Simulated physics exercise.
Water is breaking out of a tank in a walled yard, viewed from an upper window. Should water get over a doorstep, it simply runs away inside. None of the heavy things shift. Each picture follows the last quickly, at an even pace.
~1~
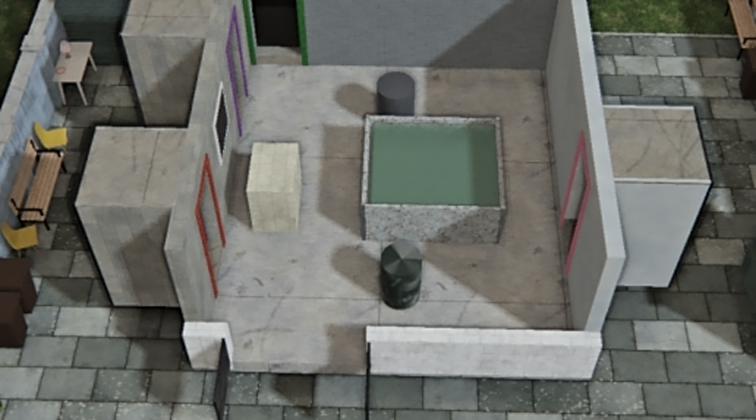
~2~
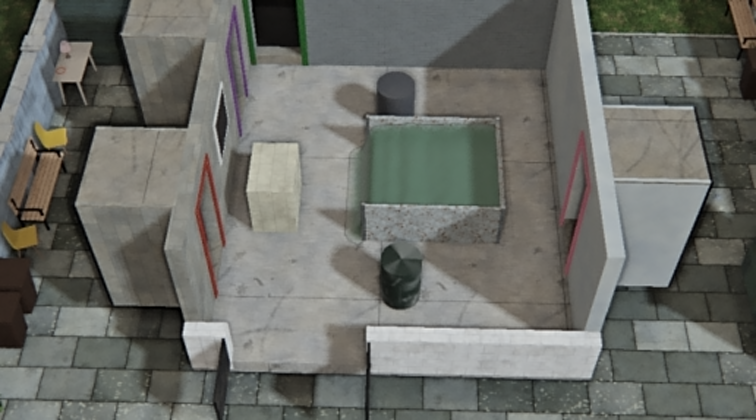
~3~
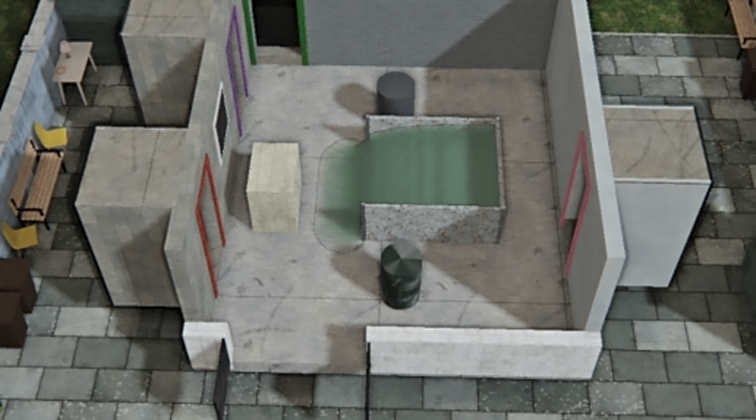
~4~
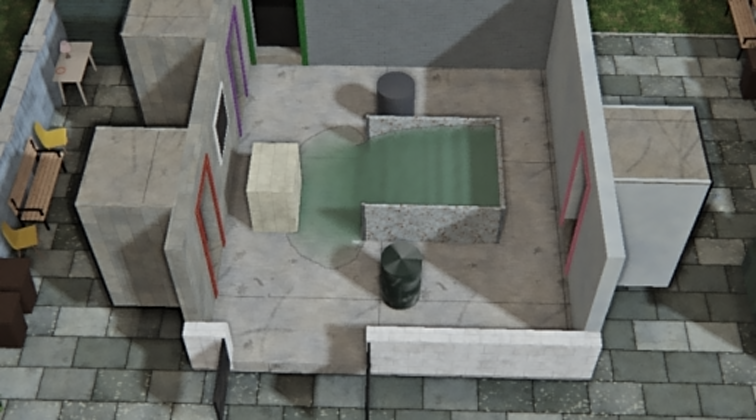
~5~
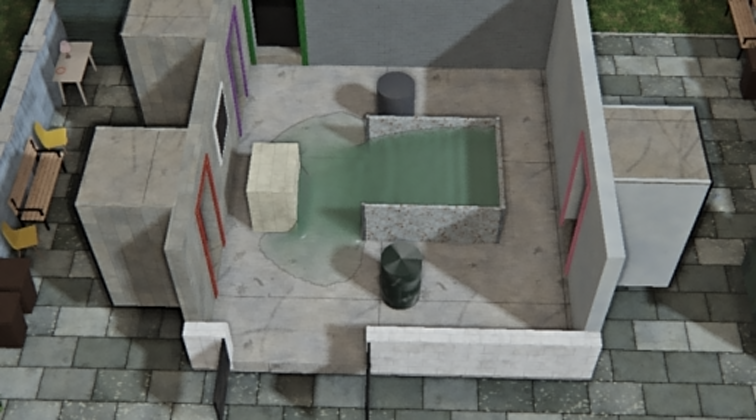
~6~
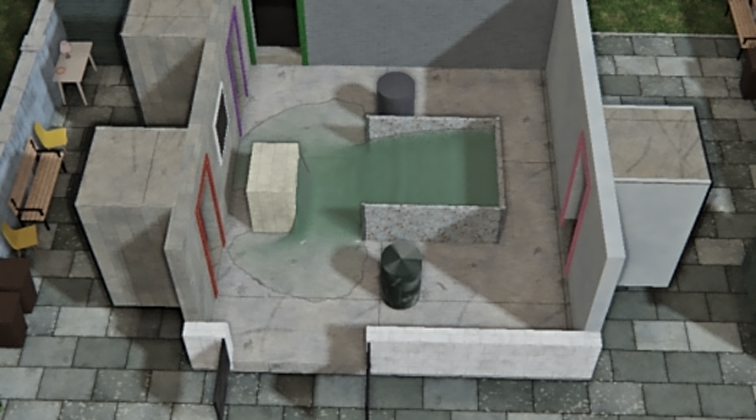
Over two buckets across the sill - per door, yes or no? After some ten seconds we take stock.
Purple door yes, red door no, pink door no, green door yes.
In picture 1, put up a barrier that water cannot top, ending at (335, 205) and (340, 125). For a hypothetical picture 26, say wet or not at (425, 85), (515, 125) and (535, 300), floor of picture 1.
Results in order: Swamped / swamped / bone-dry.
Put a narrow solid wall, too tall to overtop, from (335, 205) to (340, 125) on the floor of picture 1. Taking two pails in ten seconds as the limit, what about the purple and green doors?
After that, purple misses the mark and green misses the mark.
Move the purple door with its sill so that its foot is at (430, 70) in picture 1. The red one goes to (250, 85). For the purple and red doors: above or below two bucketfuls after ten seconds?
Well, the purple one stays within bounds, and as for the red one, it runs over.
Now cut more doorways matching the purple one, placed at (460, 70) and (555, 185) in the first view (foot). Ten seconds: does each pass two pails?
The first stays short of it, the second stays short of it.
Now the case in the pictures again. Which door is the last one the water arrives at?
Result: The one in pink.
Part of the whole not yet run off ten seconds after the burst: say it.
I'd say roughly 52 percent.
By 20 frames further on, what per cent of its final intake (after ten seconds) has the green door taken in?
Close to 95 percent.
A moment on, water covers 35 % of the floor; the purple door under two buckets in, the red door wet at the sill, nothing in, the pink door not reached, the green door not reached.
Next, water covers 45 % of the floor; the purple door far over two buckets in, the red door under two buckets in, the pink door not reached, the green door over two buckets in.
Then, water covers 65 % of the floor; the purple door far over two buckets in, the red door under two buckets in, the pink door not reached, the green door far over two buckets in.
Later, water covers 80 % of the floor; the purple door far over two buckets in, the red door under two buckets in, the pink door not reached, the green door far over two buckets in.
In the end, water covers 95 % of the floor; the purple door far over two buckets in, the red door under two buckets in, the pink door wet at the sill, nothing in, the green door far over two buckets in.
